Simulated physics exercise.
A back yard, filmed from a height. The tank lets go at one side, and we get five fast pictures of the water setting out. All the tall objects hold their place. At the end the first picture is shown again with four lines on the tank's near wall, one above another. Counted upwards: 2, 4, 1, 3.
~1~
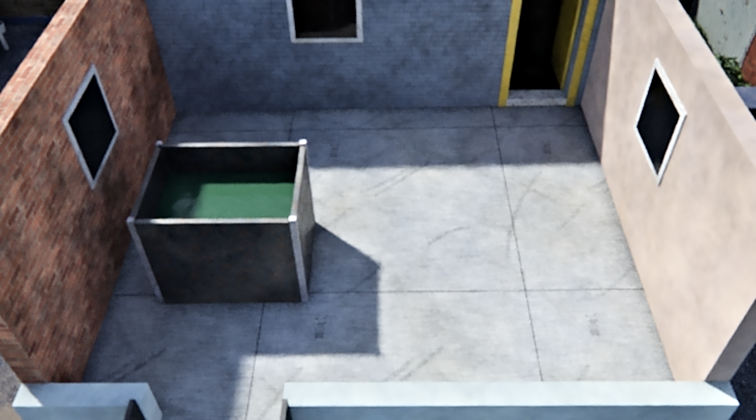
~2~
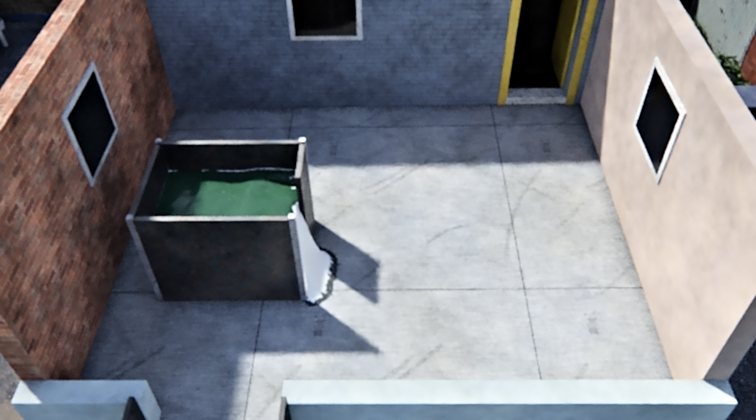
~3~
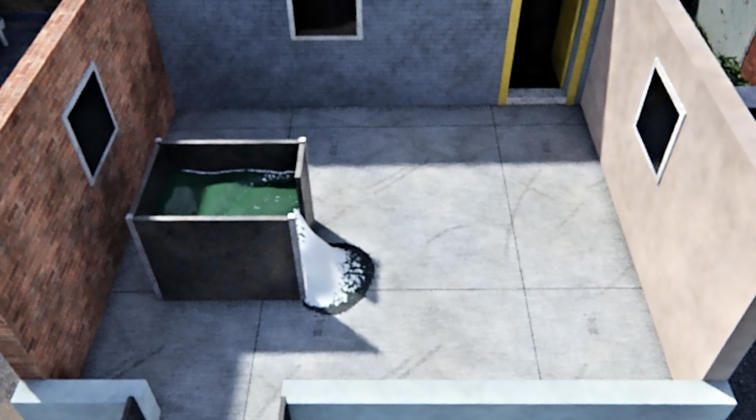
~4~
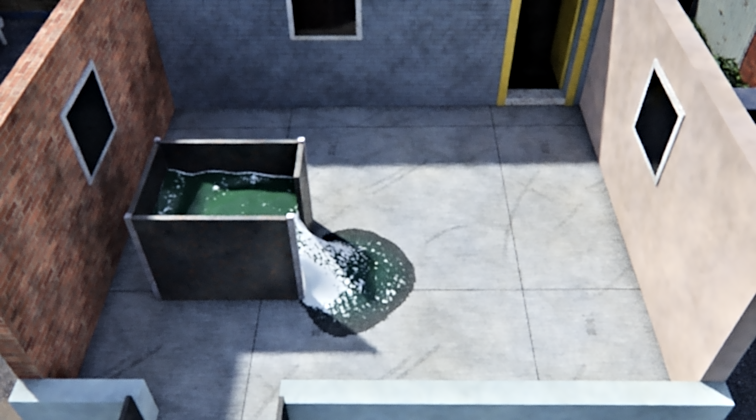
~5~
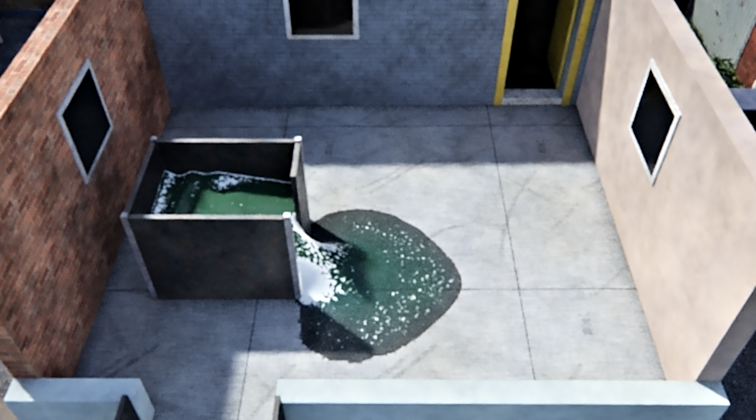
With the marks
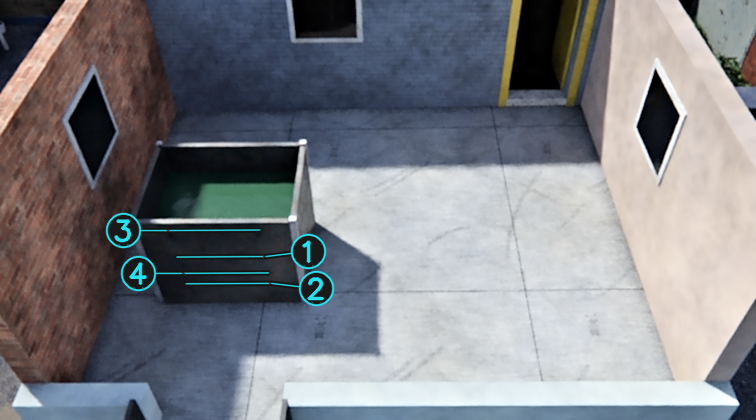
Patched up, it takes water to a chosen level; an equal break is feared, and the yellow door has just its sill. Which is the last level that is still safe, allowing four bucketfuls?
1.
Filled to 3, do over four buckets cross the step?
Yes, that goes wrong.
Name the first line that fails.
Here it is line 3.
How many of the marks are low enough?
Three of the four.
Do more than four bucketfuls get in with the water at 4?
No.
On the marked copy, 1 at (221, 256); 2 at (228, 283); 3 at (213, 230); 4 at (225, 273); from the bottom up 2, 4, 1, 3.
With 1, a splash gets over, under a bucket.
With 2, nothing gets over.
With 3, about 9 bucketfuls get in.
With 4, nothing gets over.
